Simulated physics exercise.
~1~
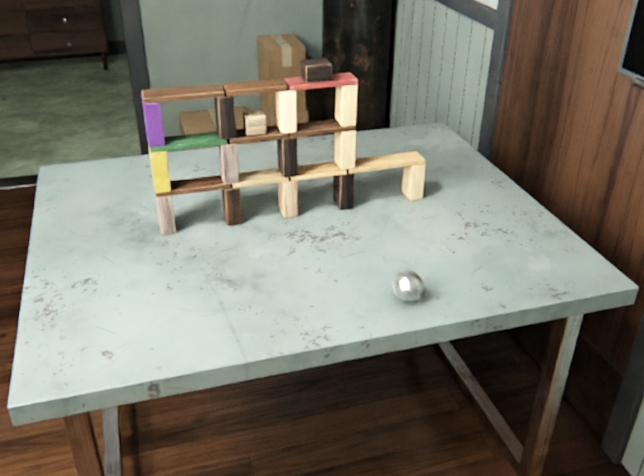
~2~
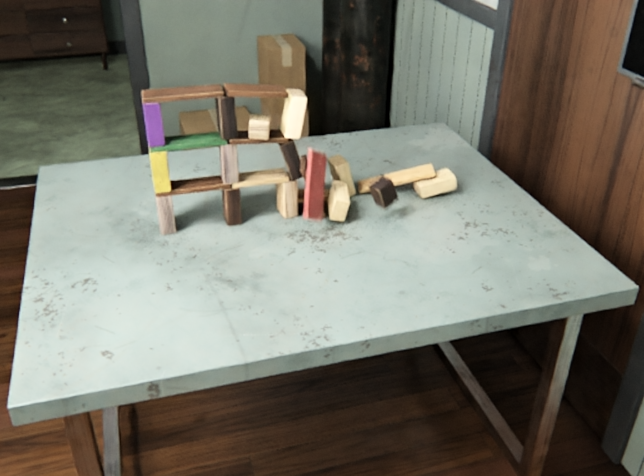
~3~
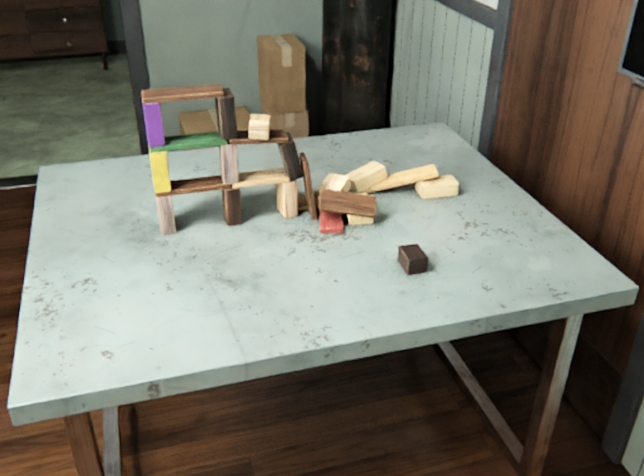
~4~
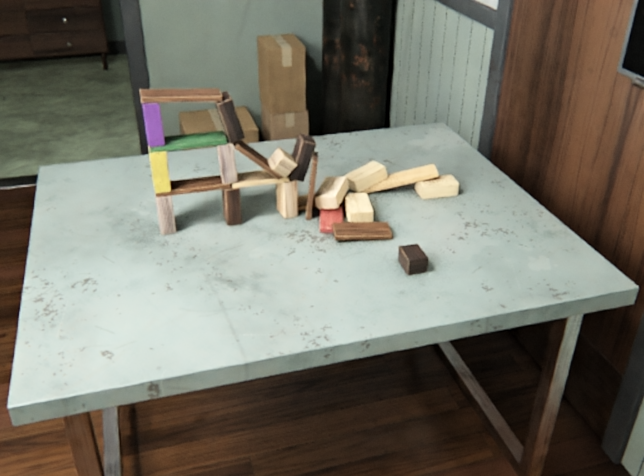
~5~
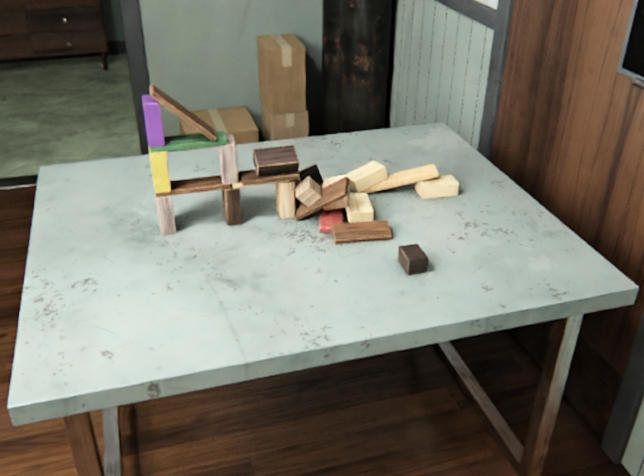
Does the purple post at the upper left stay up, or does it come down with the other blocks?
The purple post stays up, still standing on the left side above the yellow one.
